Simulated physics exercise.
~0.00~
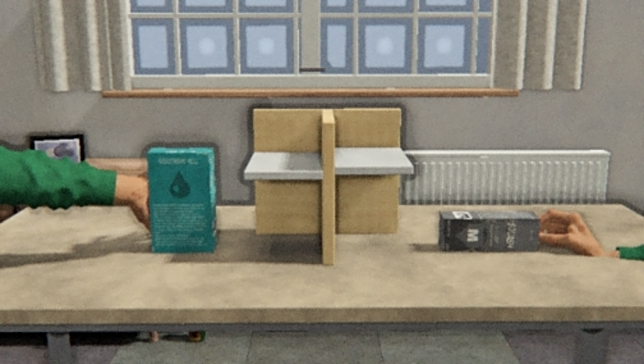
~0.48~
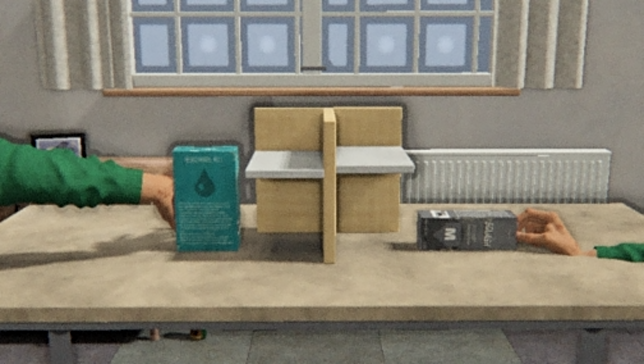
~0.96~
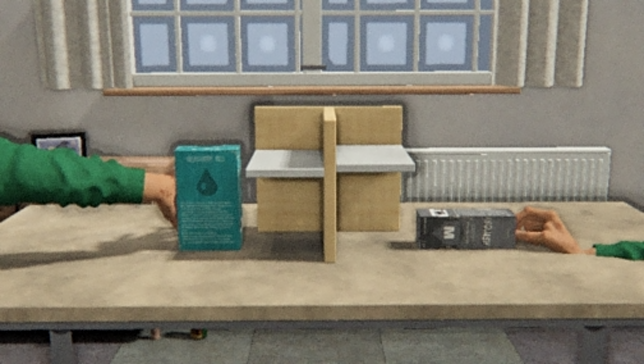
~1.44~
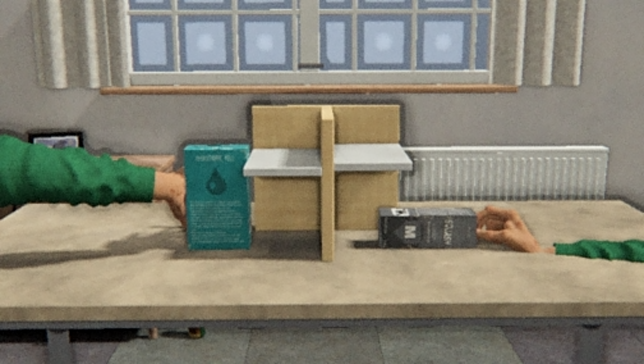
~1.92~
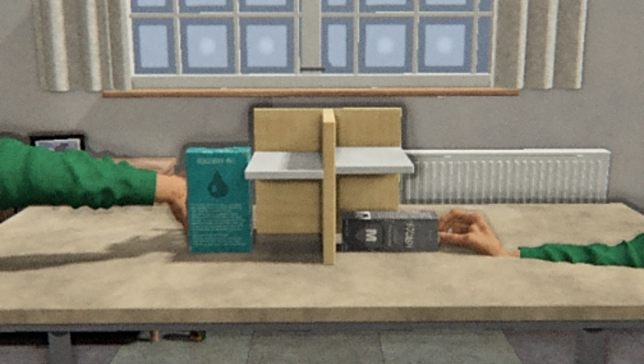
Two hands push boxes inward; the upright turquoise one stops at the shelf, the grey slides under.
